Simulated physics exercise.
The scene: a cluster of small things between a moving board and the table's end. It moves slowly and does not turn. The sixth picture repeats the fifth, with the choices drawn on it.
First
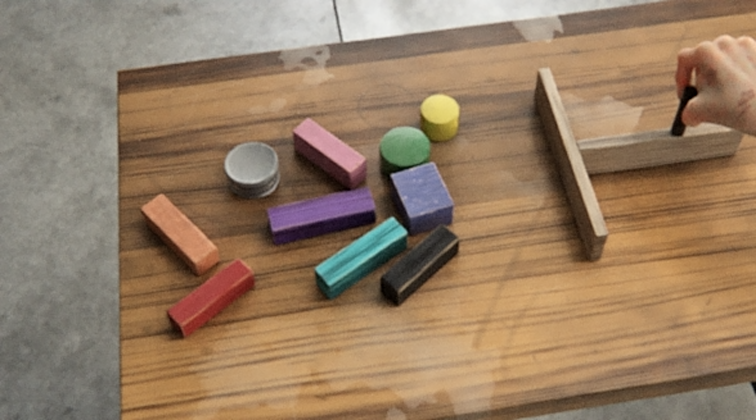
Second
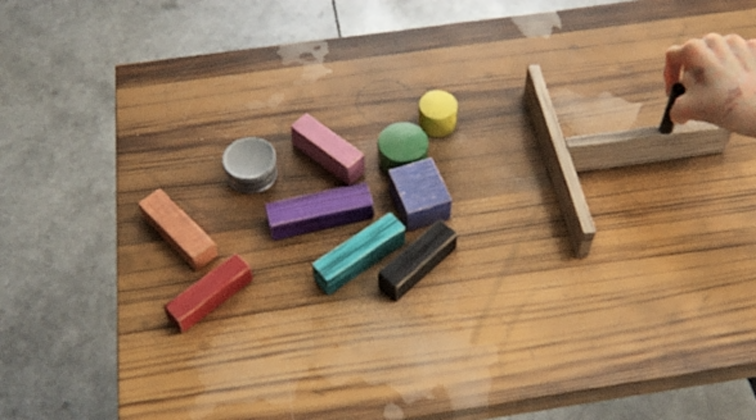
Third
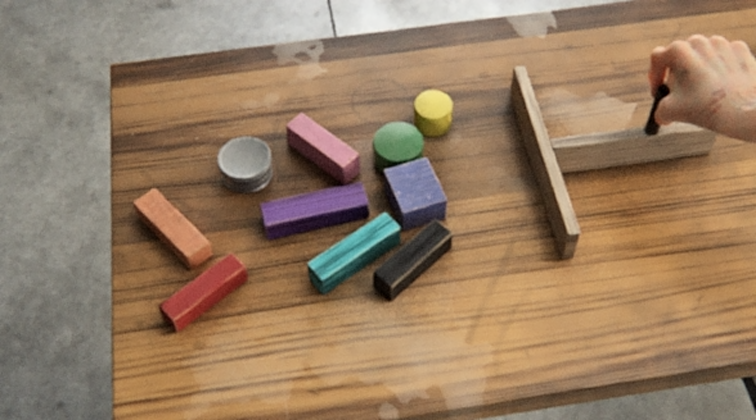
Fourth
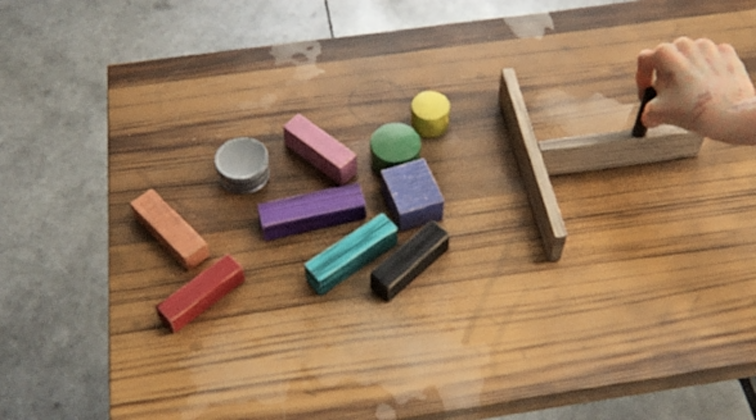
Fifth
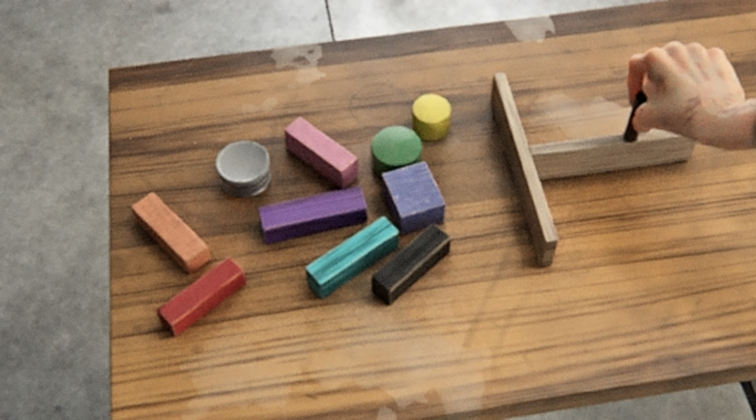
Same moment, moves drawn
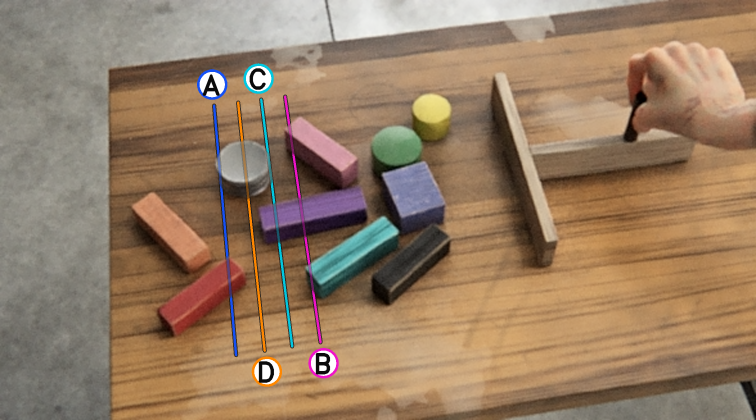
The video shows a hand holding a black handle on a T-shaped wooden pusher and sliding it slowly leftward across a wooden table, toward a cluster of colored blocks and round pieces, which stay in place.
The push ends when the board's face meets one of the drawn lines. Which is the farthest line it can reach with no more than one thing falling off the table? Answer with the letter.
Up to line A.
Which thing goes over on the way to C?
The orange bar goes over.
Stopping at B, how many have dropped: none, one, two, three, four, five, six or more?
In all, none.
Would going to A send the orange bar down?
Yes.
On the marked copy, A at (224, 219); B at (301, 209); C at (275, 212); D at (250, 216).
With A. Early on, board (418, 166); black stick (390, 273); yellow tin (378, 123).
Further on, board (310, 180); orange bar (141, 241); grey tin (201, 168).
At the end, board (224, 192); orange bar over the edge; purple stick (121, 238); one fallen.
As for the rest, B is within the limit but short; C is within the limit but short; D is within the limit but short.
